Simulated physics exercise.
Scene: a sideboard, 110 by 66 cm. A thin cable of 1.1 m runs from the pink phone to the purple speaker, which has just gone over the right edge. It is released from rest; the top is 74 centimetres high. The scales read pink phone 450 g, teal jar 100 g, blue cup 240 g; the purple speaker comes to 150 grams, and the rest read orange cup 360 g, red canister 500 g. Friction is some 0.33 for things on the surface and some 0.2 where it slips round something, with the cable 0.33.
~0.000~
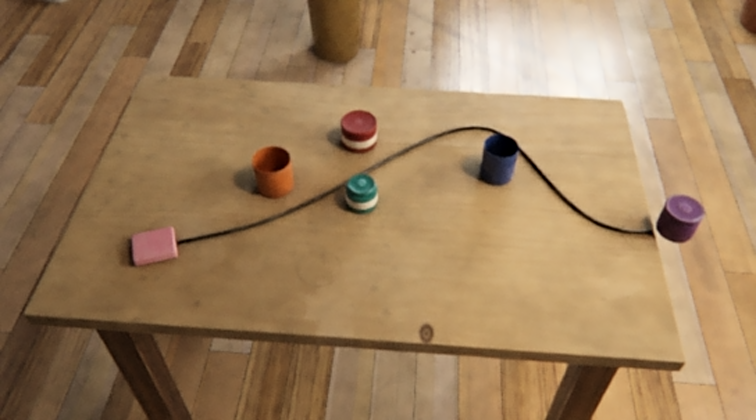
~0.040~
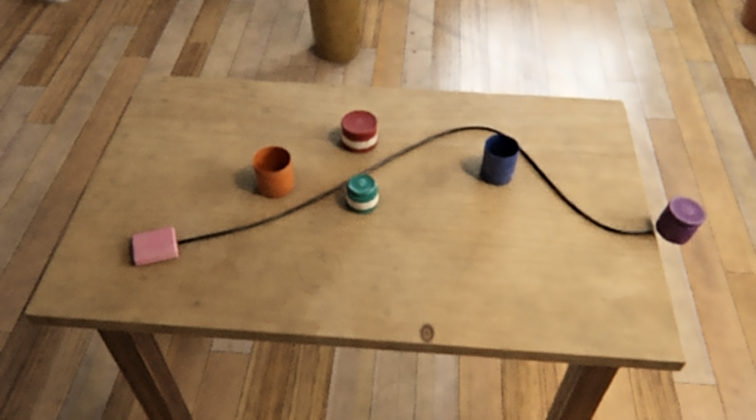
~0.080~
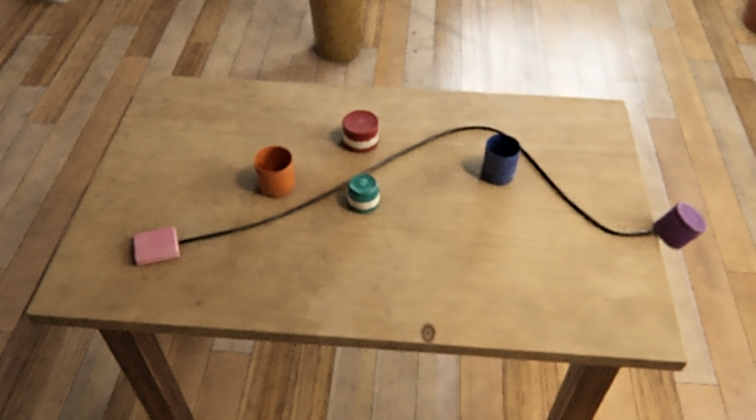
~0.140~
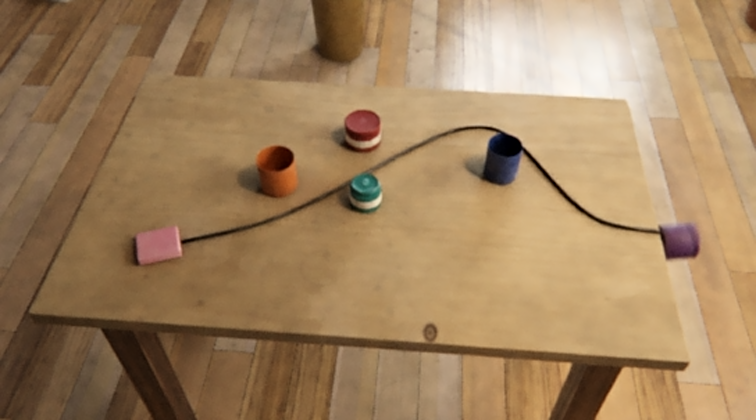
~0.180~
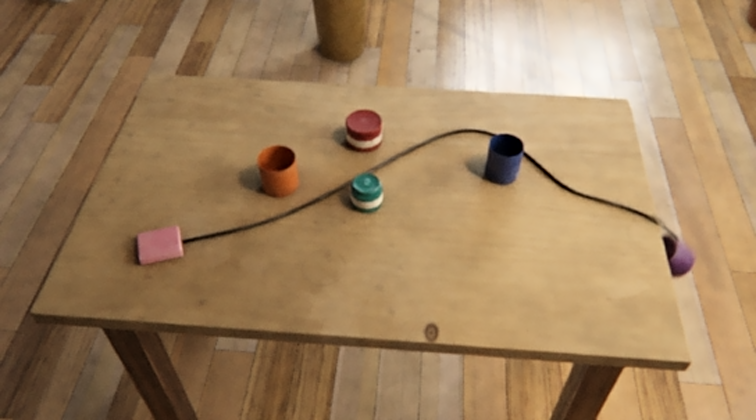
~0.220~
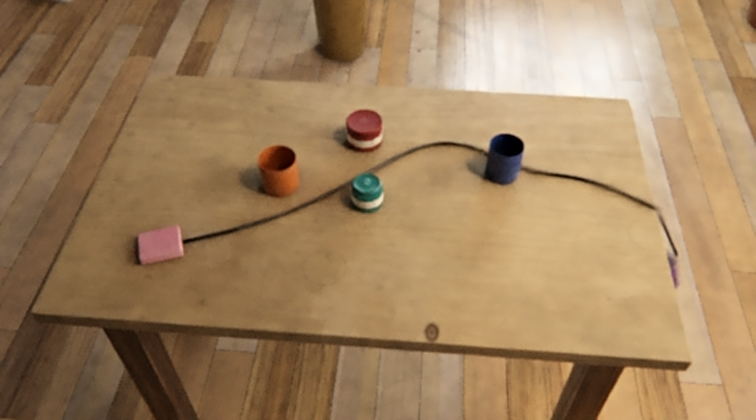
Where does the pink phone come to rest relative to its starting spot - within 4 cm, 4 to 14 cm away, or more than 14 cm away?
It will make a tiny trip.
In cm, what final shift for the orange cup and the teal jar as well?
Orange cup 0 cm, teal jar 2 cm.
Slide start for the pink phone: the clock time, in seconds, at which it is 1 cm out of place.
Estimate for the pink phone: Near 0.34 seconds.
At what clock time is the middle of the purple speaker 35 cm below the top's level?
Clock time: Never.
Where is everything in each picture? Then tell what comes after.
In the first picture, pink phone (153, 243); cable runs through (594, 220) (430, 139) (343, 185) (238, 229).
In the second picture, purple speaker (686, 210); cable runs through (593, 221) (431, 139) (239, 229).
In the third picture, purple speaker (680, 226); cable runs through (594, 221) (432, 138) (240, 229).
In the fourth picture, purple speaker (677, 242); cable runs through (599, 219) (434, 138) (242, 228).
In the fifth picture, purple speaker (670, 256); cable runs through (626, 207) (435, 138) (243, 228).
In the sixth picture, pink phone (159, 242); cable runs through (657, 209) (544, 173) (441, 143) (348, 183) (244, 227).
After 0.5 s, the cable's tail end at (193, 238); pink phone 2 cm off its start, purple speaker over the edge, blue cup 5 cm off its start.
After 0.7 s, the cable's tail end at (194, 238); pink phone 2 cm off its start, purple speaker over the edge, blue cup 5 cm off its start.
After 1.0 s, the cable's tail end at (194, 238); pink phone 2 cm off its start at (170, 239), purple speaker over the edge, blue cup 5 cm off its start at (511, 162).
After 1.2 s, the cable's tail end at (194, 238); pink phone 2 cm off its start, blue cup 5 cm off its start, purple speaker over the edge.
After 2.4 s, the cable's tail end at (194, 238); pink phone 2 cm off its start at (170, 239), purple speaker over the edge, blue cup 5 cm off its start at (511, 162), teal jar 2 cm off its start at (369, 188).
